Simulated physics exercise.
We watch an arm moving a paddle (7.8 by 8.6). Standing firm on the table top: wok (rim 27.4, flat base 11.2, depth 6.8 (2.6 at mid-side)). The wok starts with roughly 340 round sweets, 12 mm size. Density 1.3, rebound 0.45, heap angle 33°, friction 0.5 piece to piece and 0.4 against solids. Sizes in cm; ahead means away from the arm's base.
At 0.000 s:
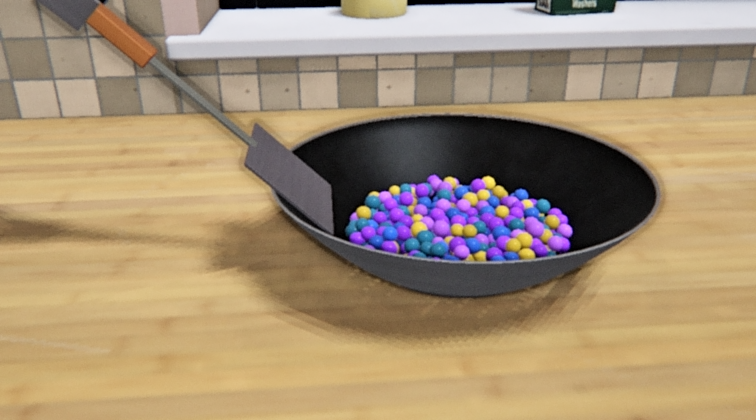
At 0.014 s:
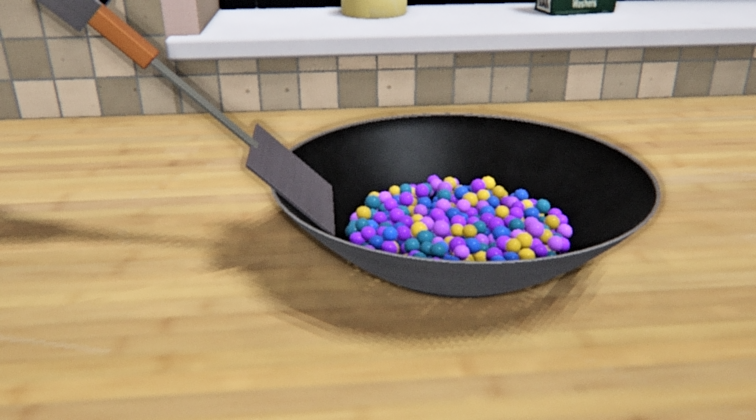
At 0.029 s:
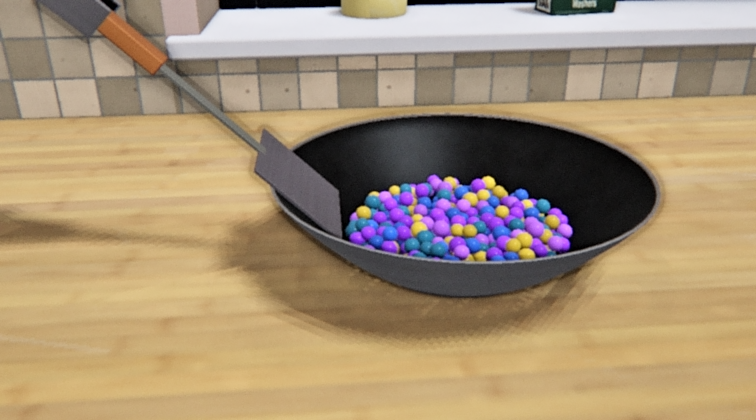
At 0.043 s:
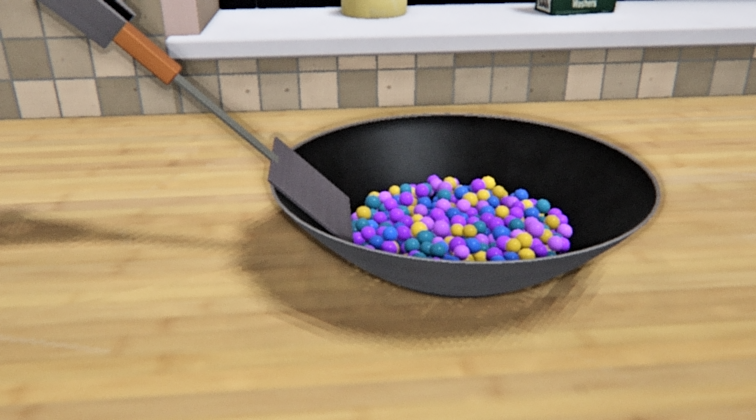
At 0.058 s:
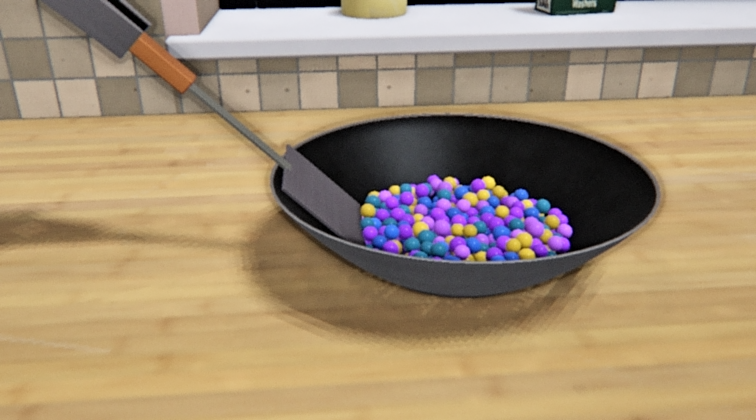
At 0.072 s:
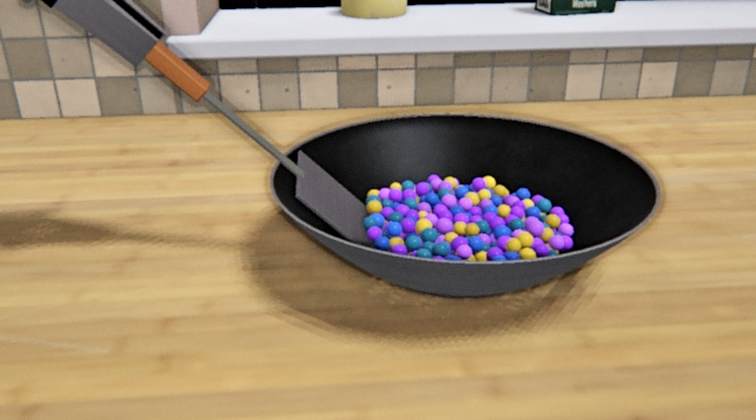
Robotic arm sliding a flat grey paddle down and rightward into a black wok, nudging the edge of a colourful heap of round sweets.
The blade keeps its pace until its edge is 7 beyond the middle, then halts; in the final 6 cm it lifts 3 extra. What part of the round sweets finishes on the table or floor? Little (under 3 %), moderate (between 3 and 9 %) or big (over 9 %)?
Answer: Moderate; between 3 and 9 % of the round sweets finish on the table or floor.
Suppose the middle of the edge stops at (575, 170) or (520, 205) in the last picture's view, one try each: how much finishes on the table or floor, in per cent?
About 25 and 0 per cent.
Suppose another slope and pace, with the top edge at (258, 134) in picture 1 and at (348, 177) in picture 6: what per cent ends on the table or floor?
Some 35 per cent.
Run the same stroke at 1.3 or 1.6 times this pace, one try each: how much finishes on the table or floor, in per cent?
Some 20 and 30 per cent.
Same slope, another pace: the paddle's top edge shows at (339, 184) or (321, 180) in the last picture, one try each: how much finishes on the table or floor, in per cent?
Some 35 and 25 per cent.
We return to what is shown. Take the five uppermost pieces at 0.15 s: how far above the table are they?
About 5 cm.
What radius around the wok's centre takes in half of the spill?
Some 20 cm.
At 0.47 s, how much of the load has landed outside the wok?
About 2 per cent.
By 0.15 s, sloping 45°, highest piece 6 above the table; 339 in the wok.
By 0.23 s, sloping 45°, highest piece 7 above the table; 339 in the wok.
By 0.47 s, sloping 45°, highest piece 8 above the table; 323 in the wok, 7 on the table or floor, 9 on the blade or in flight.
By 1.52 s, sloping 45°, highest piece 7 above the table; 322 in the wok, 17 on the table or floor.
Final count, 322 in the wok, 17 on the table or floor. That is 5 % on the table or floor.
